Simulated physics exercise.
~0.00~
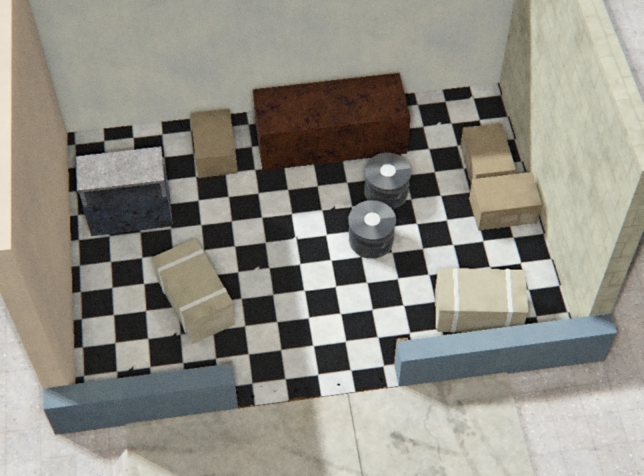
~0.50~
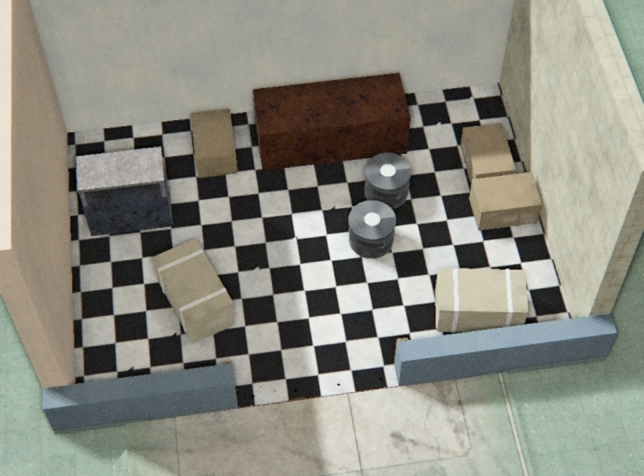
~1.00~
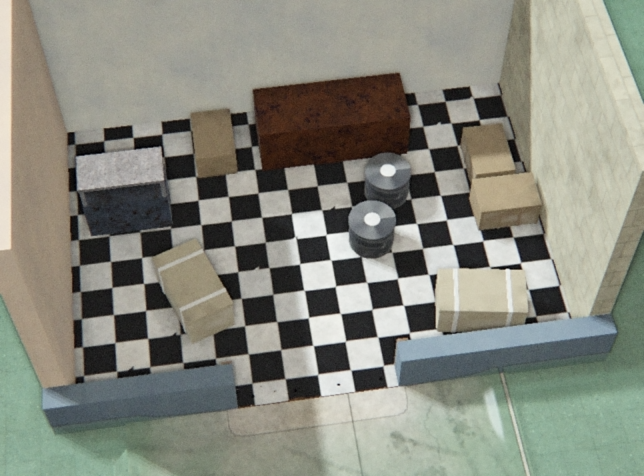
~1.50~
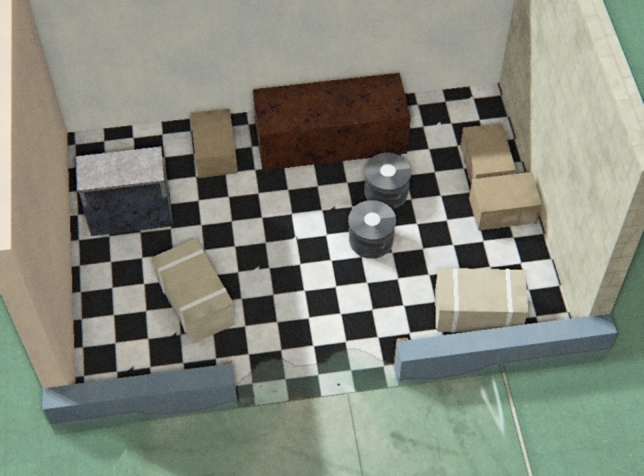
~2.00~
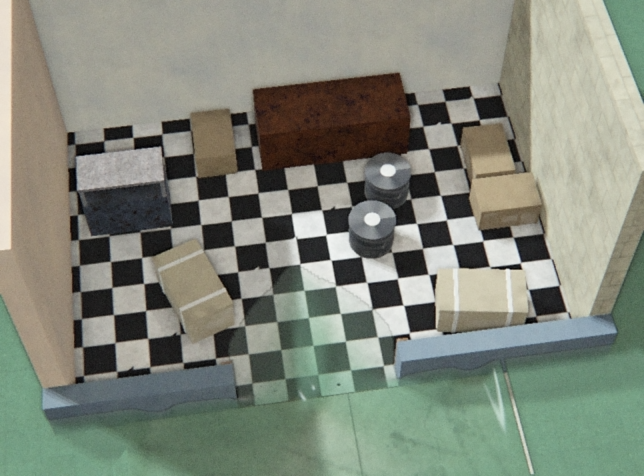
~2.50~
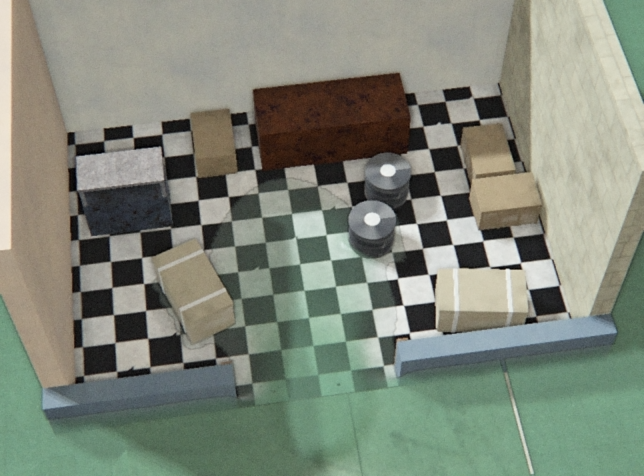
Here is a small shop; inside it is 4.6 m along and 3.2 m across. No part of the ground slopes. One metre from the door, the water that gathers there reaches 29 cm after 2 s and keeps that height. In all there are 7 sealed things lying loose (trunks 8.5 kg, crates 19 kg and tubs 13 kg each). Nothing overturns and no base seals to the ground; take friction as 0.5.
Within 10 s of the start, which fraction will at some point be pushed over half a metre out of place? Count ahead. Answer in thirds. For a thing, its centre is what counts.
Two thirds or more.
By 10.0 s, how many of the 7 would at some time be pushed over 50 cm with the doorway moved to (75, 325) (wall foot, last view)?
Then it comes to 7.
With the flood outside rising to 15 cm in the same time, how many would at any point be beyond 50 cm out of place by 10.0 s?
You'd get 3 in that case.
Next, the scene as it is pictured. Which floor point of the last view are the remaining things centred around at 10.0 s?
It sits at about (317, 233).
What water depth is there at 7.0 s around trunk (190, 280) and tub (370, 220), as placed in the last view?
Close to 7 and 17 centimetres.
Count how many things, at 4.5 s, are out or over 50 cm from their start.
By my reckoning, 3.
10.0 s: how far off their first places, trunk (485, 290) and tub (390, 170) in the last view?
Respectively 200 and 60 cm.
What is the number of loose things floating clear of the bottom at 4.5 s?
3 at that moment.
After 3.5 s 0 of 7 are over 50 cm from their spots; 0 afloat.
After 4.5 s 3 of 7 are over 50 cm from their spots; 3 afloat.
After 7.0 s 5 of 7 are over 50 cm from their spots; 7 afloat.
After 10.0 s 7 of 7 are over 50 cm from their spots, and 7 have been at some point; 7 afloat.
